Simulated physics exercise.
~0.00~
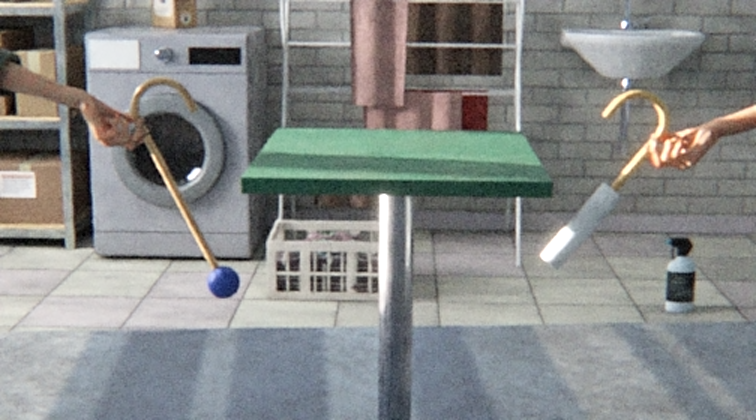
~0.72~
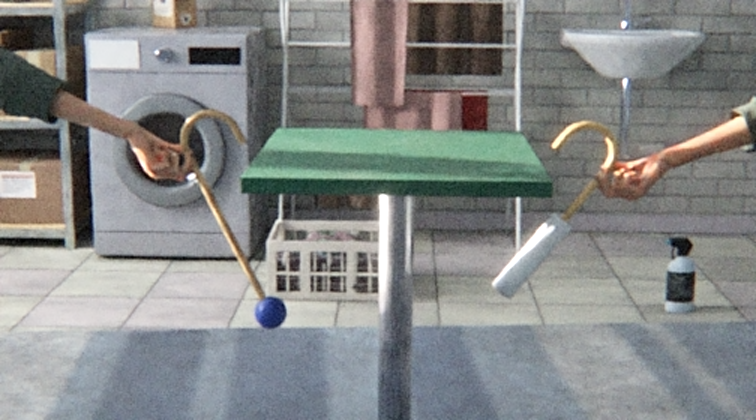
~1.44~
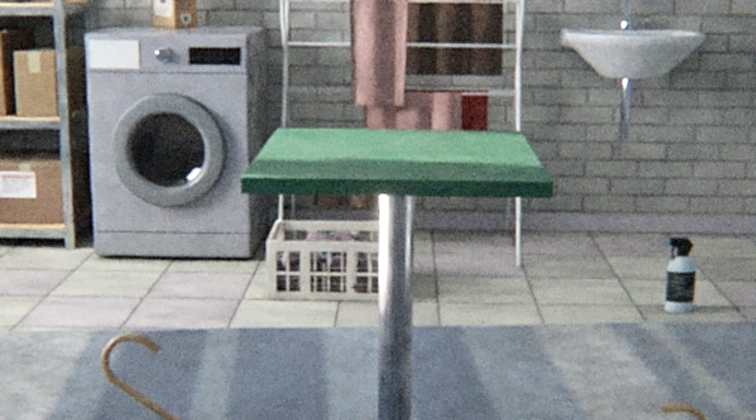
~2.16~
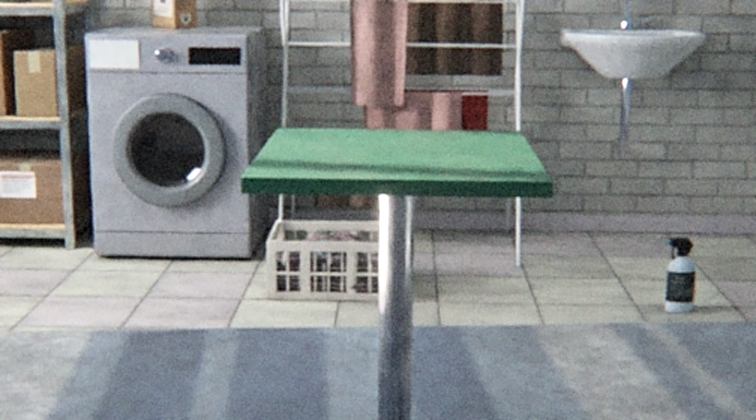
A laundry room with a grey brick wall is seen from a still, front-on view, with a washing machine at the left, a sink at the right and a green-topped table on a metal post in the middle. A hand at the left holds a curved-handled stick tipped with a blue ball, and a hand at the right holds a white umbrella with a hooked golden handle. Both hands bring the things inward and down to the table's edges. Once let go, both drop, tilting as they fall. Finally both are out of sight, and the table stands empty.
